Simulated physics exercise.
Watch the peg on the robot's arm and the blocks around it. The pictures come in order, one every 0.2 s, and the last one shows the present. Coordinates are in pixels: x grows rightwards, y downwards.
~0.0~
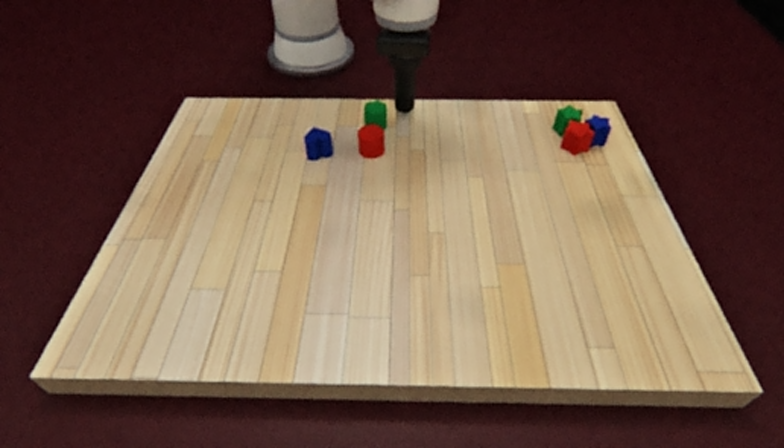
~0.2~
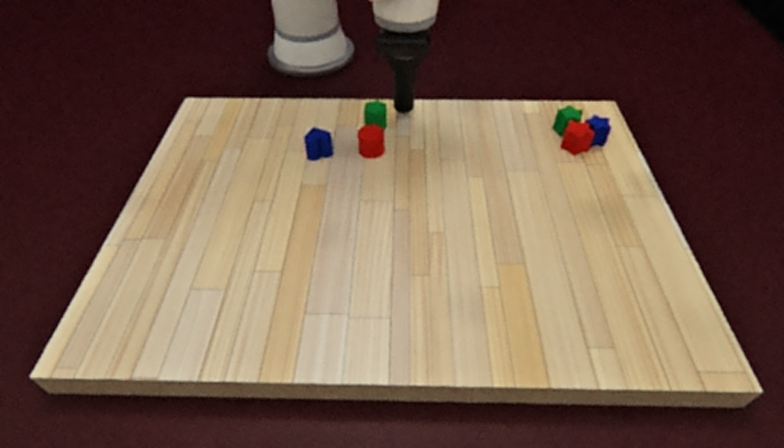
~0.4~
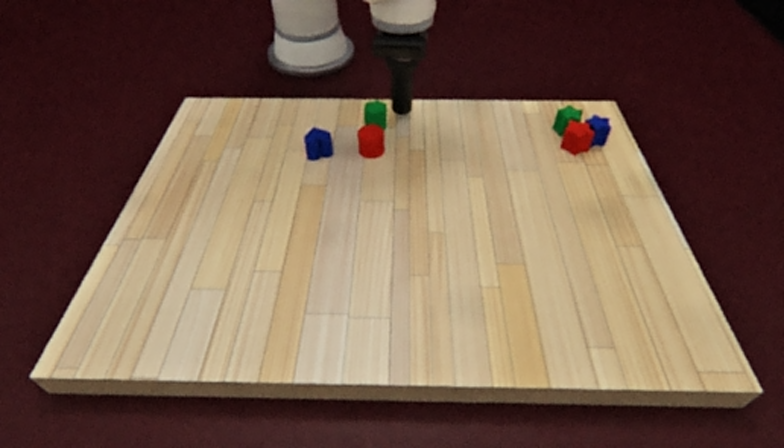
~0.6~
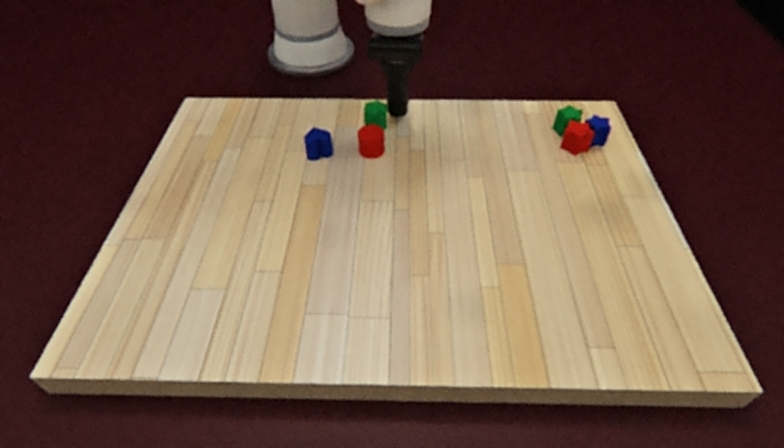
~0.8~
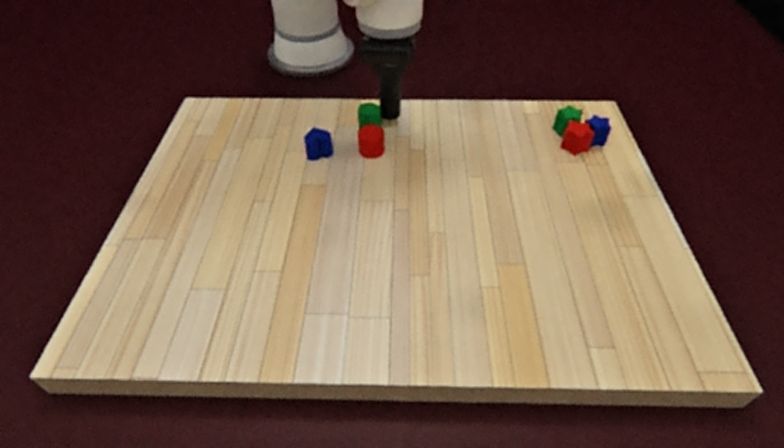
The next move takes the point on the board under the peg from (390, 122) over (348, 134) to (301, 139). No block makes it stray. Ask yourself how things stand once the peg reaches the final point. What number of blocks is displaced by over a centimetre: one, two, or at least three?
It should be one.
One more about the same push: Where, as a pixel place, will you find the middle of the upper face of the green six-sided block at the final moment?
At (276, 119).
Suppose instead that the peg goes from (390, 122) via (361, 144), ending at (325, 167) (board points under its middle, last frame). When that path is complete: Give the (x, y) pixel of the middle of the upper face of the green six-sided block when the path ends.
I expect it at (346, 115).
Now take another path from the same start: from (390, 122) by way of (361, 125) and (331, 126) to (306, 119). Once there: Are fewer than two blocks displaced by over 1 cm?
Yes, it checks out.
On the path given first. One third of the way, peg (362, 123); green six-sided block (339, 116), turned 15° clockwise.
Two thirds of the way, peg (331, 129); green six-sided block (307, 119), turned 35° clockwise.
At the end, peg (300, 131); blue heart unmoved; green six-sided block (276, 119), turned 50° clockwise.
